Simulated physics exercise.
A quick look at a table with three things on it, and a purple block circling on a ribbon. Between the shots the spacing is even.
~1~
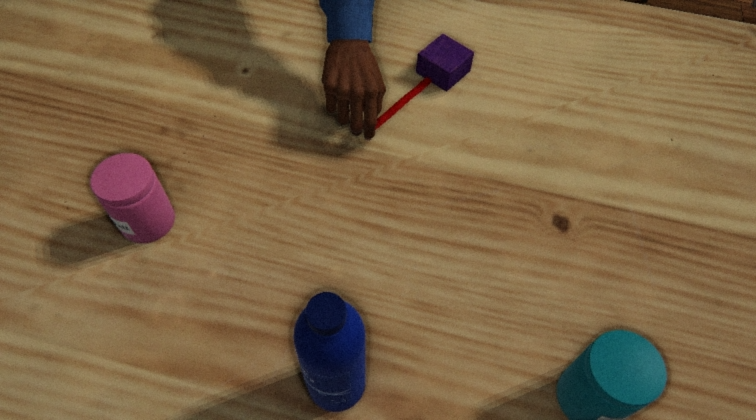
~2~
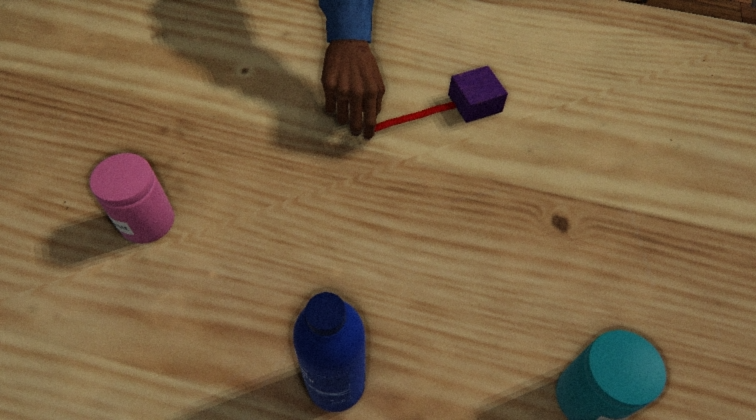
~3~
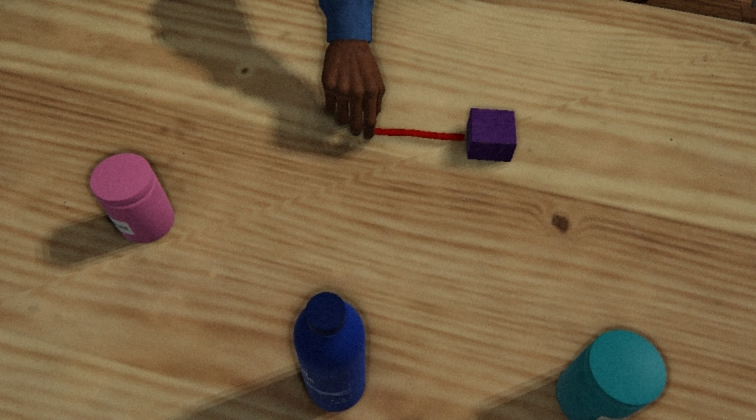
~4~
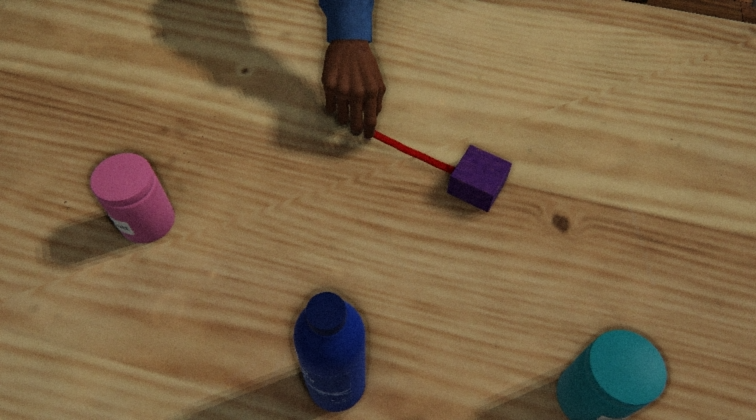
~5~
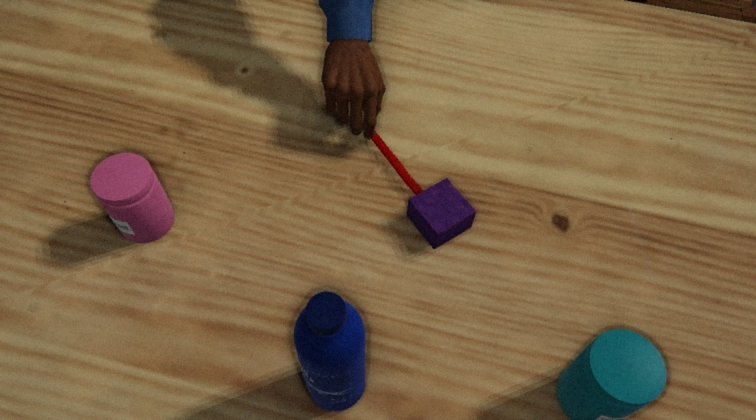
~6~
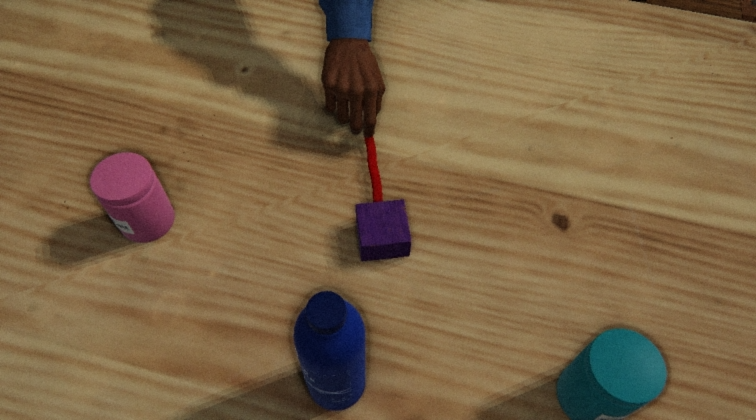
The footage shows a hand holding a red ribbon tied to a purple block, which swings clockwise around it from upper right to just below, while a pink jar, a blue bottle and a turquoise jar stay still.
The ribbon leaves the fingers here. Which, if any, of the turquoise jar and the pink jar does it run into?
The turquoise jar is not run into; the pink jar is run into.
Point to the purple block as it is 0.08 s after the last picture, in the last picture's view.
About (262, 226).
Then, 0.08 s later than the last view, block near (262, 226).
Then, 0.20 s later than the last view, block near (180, 228); pink jar pushed aside.
Finally, block near (178, 230); pink jar pushed aside. The turquoise jar stays untouched and the pink jar gets hit.
